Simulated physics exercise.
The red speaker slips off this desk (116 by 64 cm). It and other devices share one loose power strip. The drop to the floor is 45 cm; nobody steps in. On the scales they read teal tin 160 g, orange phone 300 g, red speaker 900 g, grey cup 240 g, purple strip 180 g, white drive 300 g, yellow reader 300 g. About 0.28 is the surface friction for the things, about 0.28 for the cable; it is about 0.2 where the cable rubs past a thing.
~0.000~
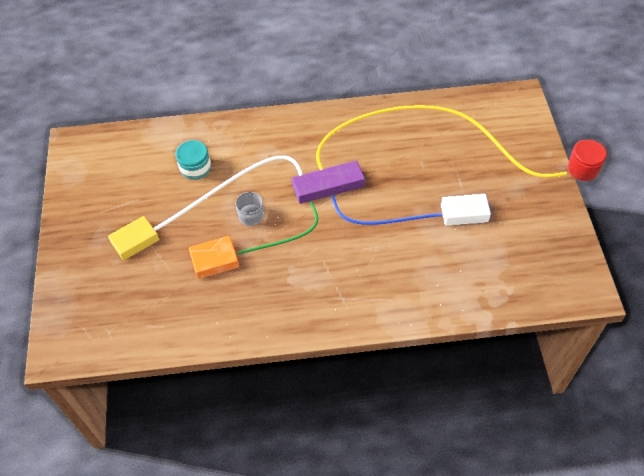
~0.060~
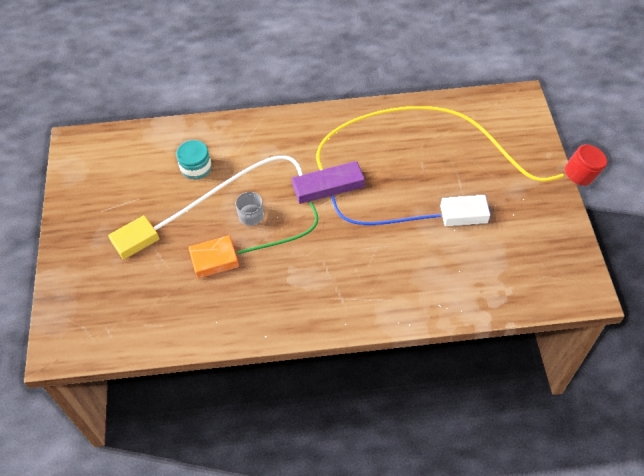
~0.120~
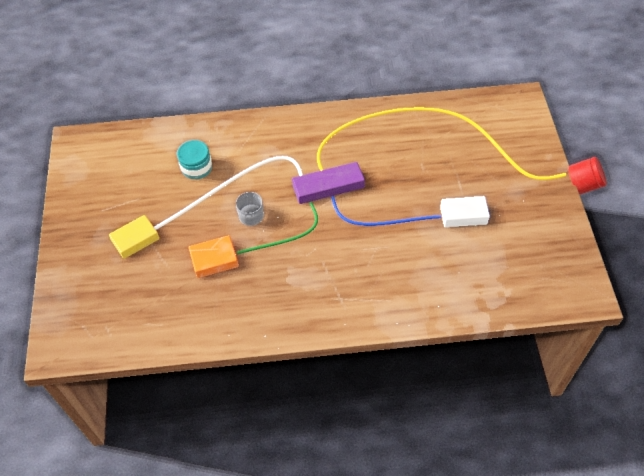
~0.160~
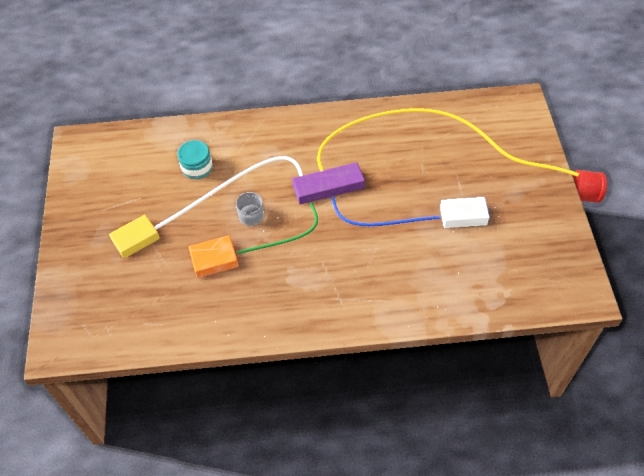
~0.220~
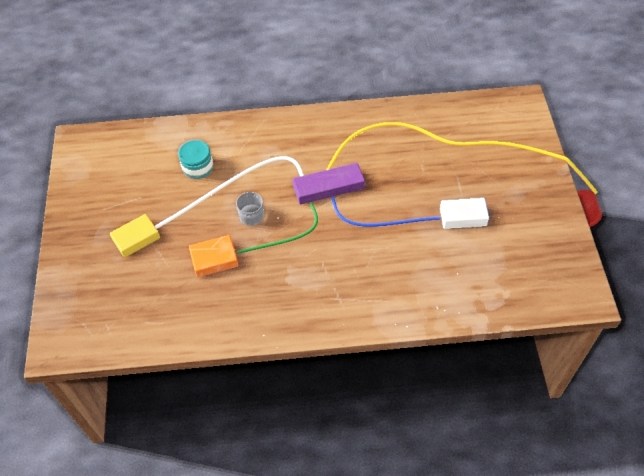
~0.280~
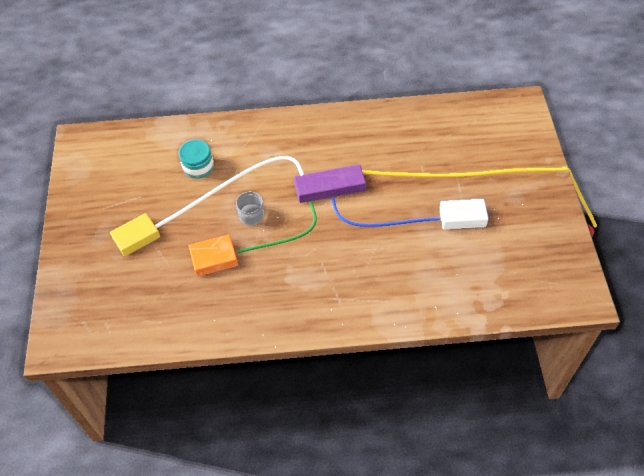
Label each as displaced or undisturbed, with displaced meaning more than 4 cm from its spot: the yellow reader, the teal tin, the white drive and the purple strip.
Yellow reader: Displaced; teal tin: Undisturbed; white drive: Undisturbed; purple strip: Displaced.
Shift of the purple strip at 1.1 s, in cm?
By then it is some 32 centimetres from its starting spot.
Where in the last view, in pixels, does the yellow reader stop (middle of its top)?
(227, 196).
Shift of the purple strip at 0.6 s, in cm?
About 28 cm.
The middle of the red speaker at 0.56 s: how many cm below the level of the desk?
I'd put it at about 40 centimetres under.
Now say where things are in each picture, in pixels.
The first frame shows yellow reader (132, 235); teal tin (192, 152); white drive (466, 206); purple strip (328, 178); yellow cable runs through (366, 116) (426, 107) (482, 128) (530, 172).
The second frame shows red speaker (590, 156); yellow cable runs through (426, 108) (528, 175).
The third frame shows red speaker (588, 176); yellow cable runs through (427, 109) (529, 176).
The fourth frame shows red speaker (588, 187); yellow cable runs through (427, 111) (542, 166).
The fifth frame shows red speaker (584, 209); yellow cable runs through (446, 141) (575, 169).
The sixth frame shows yellow reader (134, 231); teal tin (194, 151); white drive (464, 210); purple strip (330, 179); yellow cable runs through (428, 175) (494, 172) (560, 169).
After 0.6 s, the strip's end of the yellow cable at (425, 242); purple strip 27 cm off its start, yellow reader 17 cm off its start, white drive 2 cm off its start.
After 0.8 s, the strip's end of the yellow cable at (442, 252); purple strip 31 cm off its start, yellow reader 21 cm off its start, white drive 2 cm off its start.
After 1.1 s, the strip's end of the yellow cable at (442, 252); purple strip 31 cm off its start at (444, 259), yellow reader 21 cm off its start at (227, 196), white drive 2 cm off its start at (472, 213).
After 1.4 s, the strip's end of the yellow cable at (442, 252); purple strip 31 cm off its start, yellow reader 21 cm off its start, white drive 2 cm off its start.
After 2.6 s, the strip's end of the yellow cable at (443, 252); purple strip 31 cm off its start at (444, 258), yellow reader 21 cm off its start at (227, 196), white drive 2 cm off its start at (472, 213), teal tin 0 cm off its start at (195, 151).
